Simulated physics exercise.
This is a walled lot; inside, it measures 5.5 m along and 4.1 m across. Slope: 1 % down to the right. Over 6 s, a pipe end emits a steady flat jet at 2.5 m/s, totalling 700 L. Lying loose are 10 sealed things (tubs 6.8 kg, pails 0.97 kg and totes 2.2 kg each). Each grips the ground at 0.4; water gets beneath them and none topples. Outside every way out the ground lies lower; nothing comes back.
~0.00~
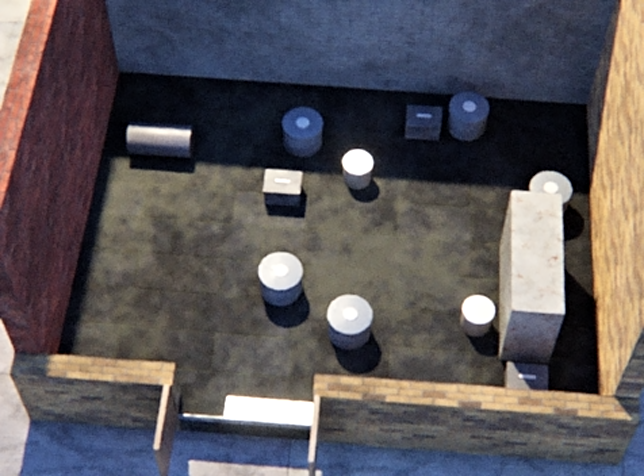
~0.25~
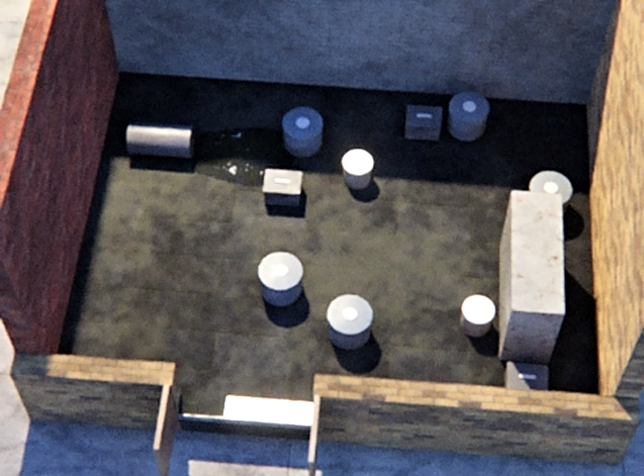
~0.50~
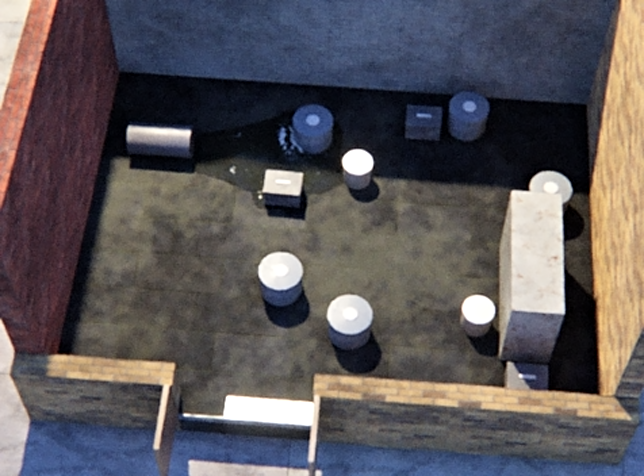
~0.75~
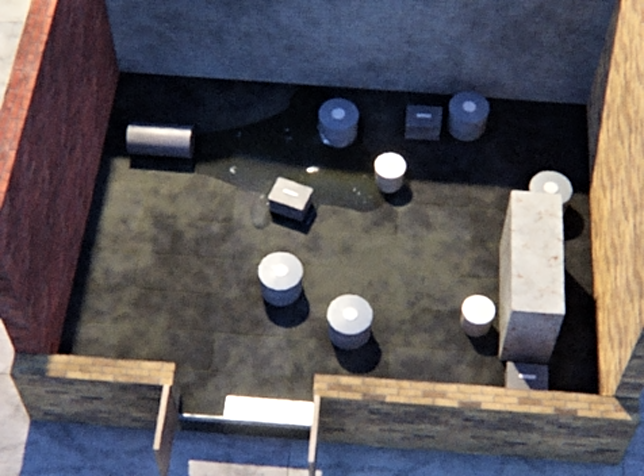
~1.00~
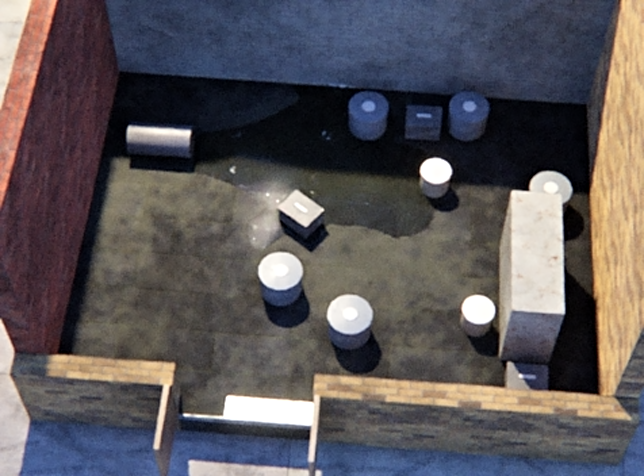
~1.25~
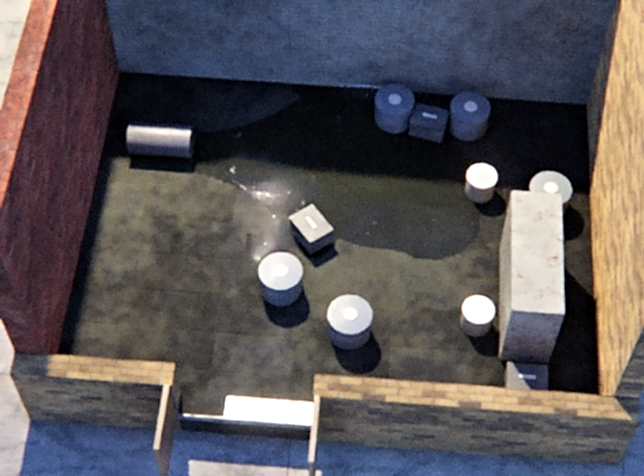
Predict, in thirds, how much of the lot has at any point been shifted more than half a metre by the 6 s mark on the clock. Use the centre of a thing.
Shifted so far: Two thirds or more.
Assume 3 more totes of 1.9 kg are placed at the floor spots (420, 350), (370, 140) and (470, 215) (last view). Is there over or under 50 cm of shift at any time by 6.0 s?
In the order asked: Stays inside the line, crosses the line, crosses the line.
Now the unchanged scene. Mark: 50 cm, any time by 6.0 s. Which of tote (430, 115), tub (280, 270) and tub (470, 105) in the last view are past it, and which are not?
In that order: Over, short of it, more.
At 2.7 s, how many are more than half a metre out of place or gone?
That would be 5.
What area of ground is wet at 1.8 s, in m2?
I'd estimate close to 7.5 m2.
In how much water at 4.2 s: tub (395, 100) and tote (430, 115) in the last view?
Close to 12 and 11 centimetres.
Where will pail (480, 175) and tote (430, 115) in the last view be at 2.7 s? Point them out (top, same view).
Near (581, 151) and (487, 111).
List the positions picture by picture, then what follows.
A pail at (358, 162) rests on the ground; a tub at (302, 123), on the bottom; 0.0 m2 under water; 0 of 10 have shifted, in the first frame.
A pail at (358, 162) rests on the ground; a tub at (302, 123) rests on the ground; water covers 0.6 m2; 0 of 10 have shifted, in the second frame.
A pail at (358, 162), on the bottom; a tub at (313, 120), on the bottom, 12 cm from its start; 1.1 m2 under water; 1 of 10 have shifted, in the third frame.
A pail at (390, 166) rests on the ground, 36 cm from its start; a tub at (338, 114) rests on the ground, 42 cm from its start; 2.1 m2 under water; 3 of 10 have shifted, in the fourth frame.
A pail at (436, 171) rests on the ground, 86 cm from its start; a tub at (368, 107), on the bottom, 78 cm from its start; water covers 3.2 m2; 3 of 10 have shifted, in the fifth frame.
A pail at (482, 176), on the bottom, 137 cm from its start; a tub at (394, 100), on the bottom, 109 cm from its start; 4.6 m2 under water; 4 of 10 have shifted, in the sixth frame.
After 1.8 s 3 of 10 are over 50 cm from their spots; 1 afloat.
After 2.7 s 5 of 10 are over 50 cm from their spots; 4 afloat.
After 4.2 s 6 of 10 are over 50 cm from their spots; 6 afloat.
After 6.0 s 7 of 10 are over 50 cm from their spots, and 7 have been at some point; 7 afloat.
